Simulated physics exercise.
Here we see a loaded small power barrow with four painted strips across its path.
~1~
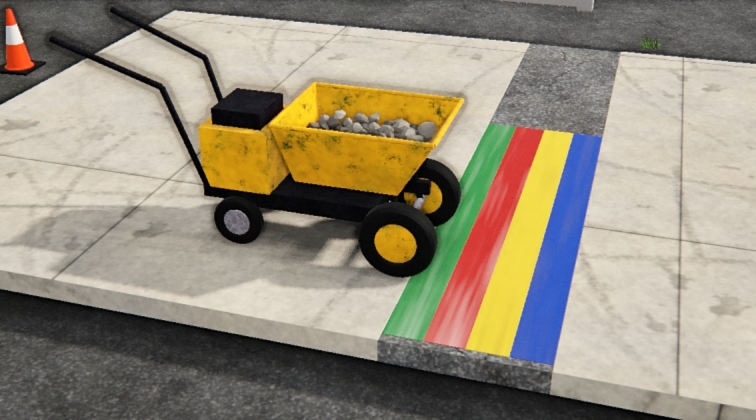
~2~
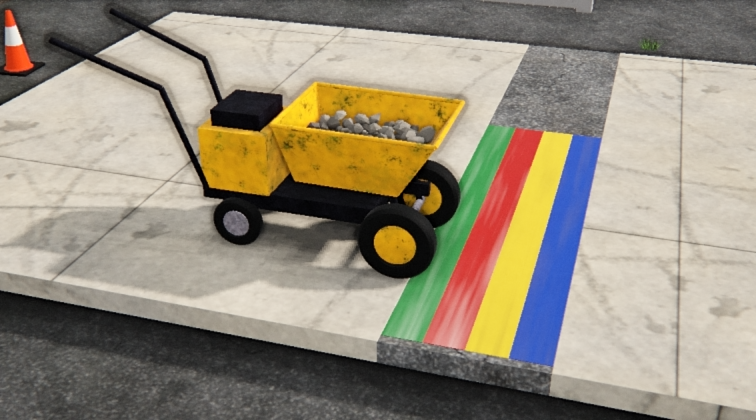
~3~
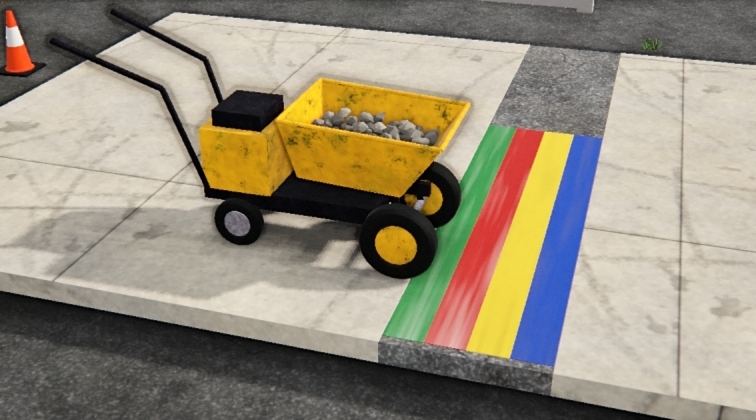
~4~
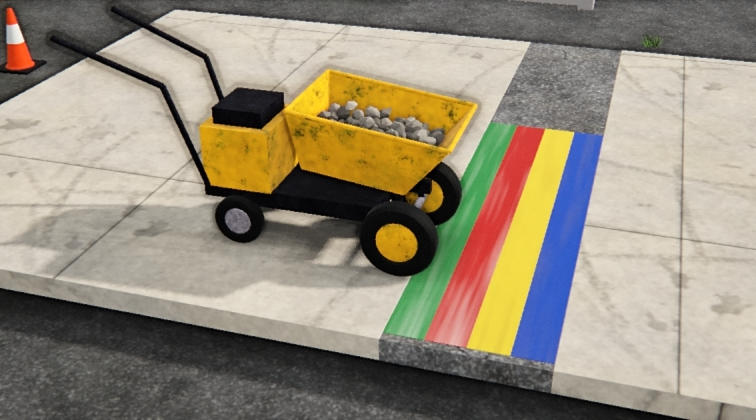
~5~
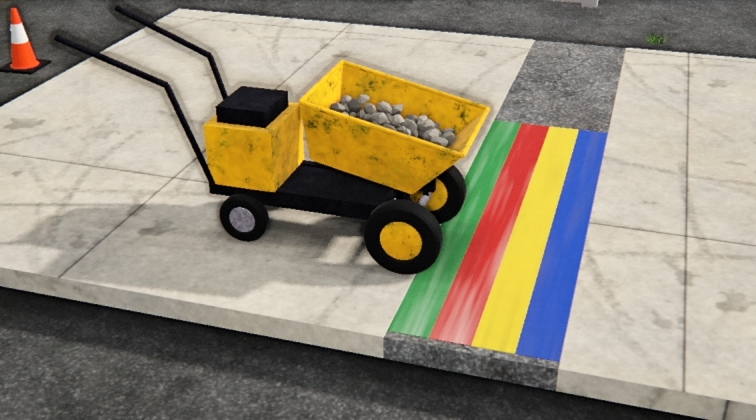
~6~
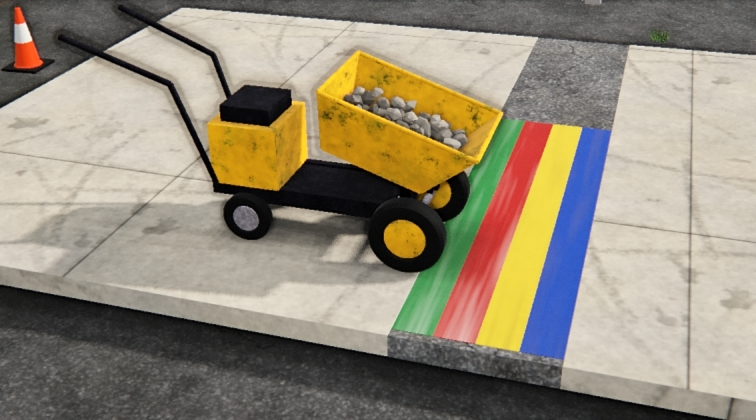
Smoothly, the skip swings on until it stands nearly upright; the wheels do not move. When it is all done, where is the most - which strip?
On the blue strip.
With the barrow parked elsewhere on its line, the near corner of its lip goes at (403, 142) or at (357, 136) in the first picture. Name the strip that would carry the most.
Well, from the first place it would be yellow, and from the second the strip in red.
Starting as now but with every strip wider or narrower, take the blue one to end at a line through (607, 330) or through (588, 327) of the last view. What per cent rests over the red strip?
Roughly 0 per cent, then roughly 0 per cent.
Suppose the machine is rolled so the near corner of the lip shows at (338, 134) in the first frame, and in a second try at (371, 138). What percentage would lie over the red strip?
You'd get 30 in a hundred the first time and 30 in a hundred the second.
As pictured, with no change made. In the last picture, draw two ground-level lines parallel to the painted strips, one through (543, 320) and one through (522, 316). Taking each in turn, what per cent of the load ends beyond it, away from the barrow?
40 % and 60 %.
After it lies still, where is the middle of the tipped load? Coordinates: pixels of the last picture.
Somewhere around (566, 256) in the final view.
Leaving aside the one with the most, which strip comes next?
The strip in second place is yellow.
Just after the last frame, skip tipped steeply; every one in the skip.
A moment on, skip tipped right over; the larger part in the skip; just a few over the yellow strip; about a tenth over the blue strip; just a few off the paint.
Further on, skip tipped right over; roughly a third in the skip; about a tenth over the yellow strip; roughly a third over the blue strip; roughly a quarter off the paint.
When it is over, skip tipped right over; roughly a quarter in the skip; not one over the green strip; not one over the red strip; about a tenth over the yellow strip; roughly a third over the blue strip; roughly a quarter off the paint.
